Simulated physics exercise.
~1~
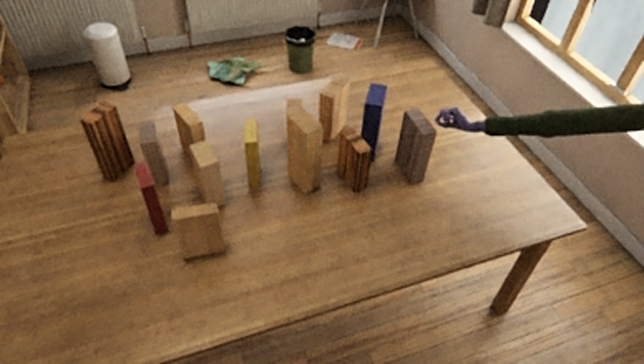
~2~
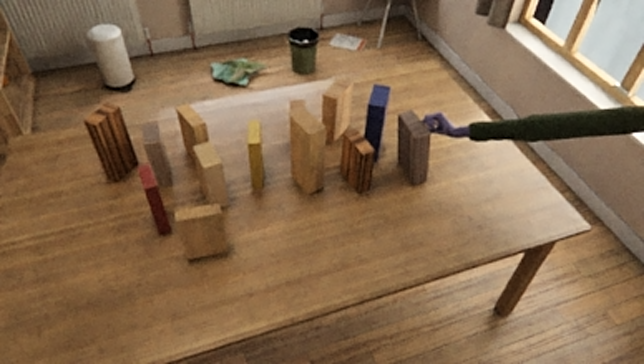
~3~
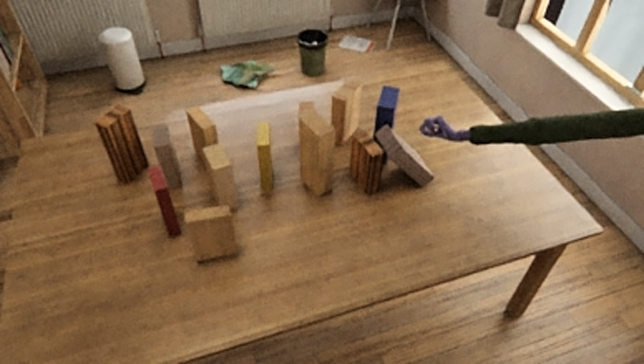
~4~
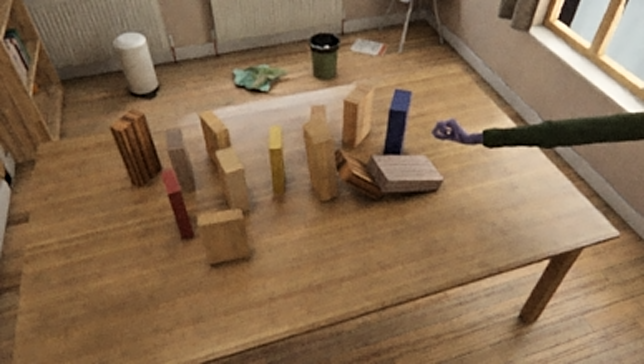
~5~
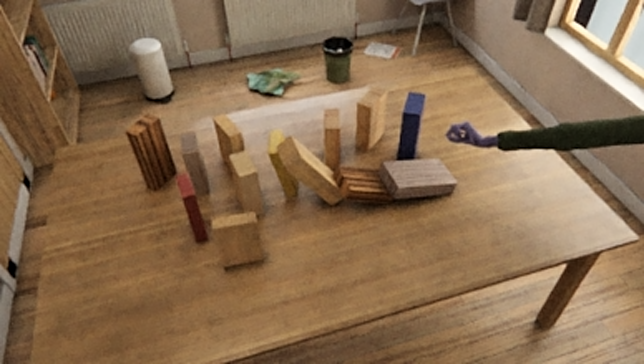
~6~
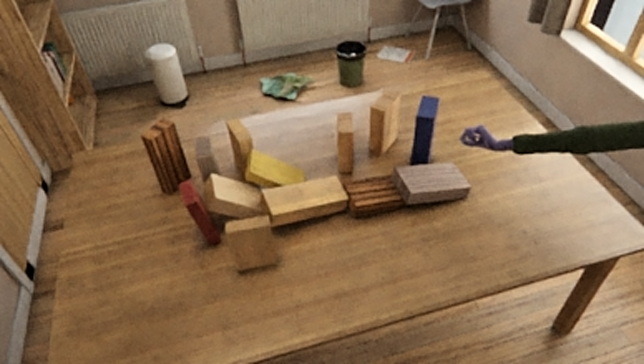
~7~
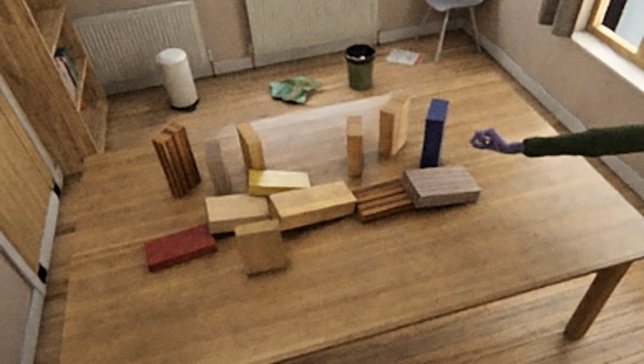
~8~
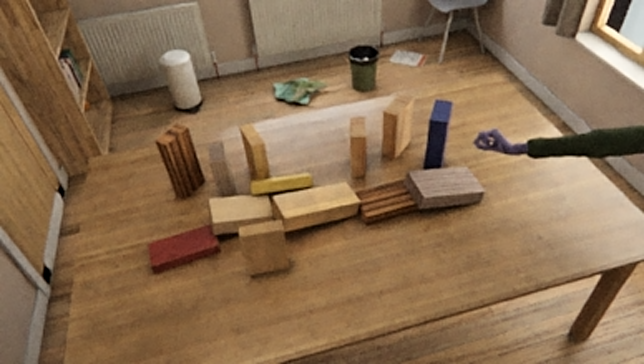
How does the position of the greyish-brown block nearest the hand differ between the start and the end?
At the start the greyish-brown block stands upright near the right end of the group, and by the end it is lying on its side on the table.
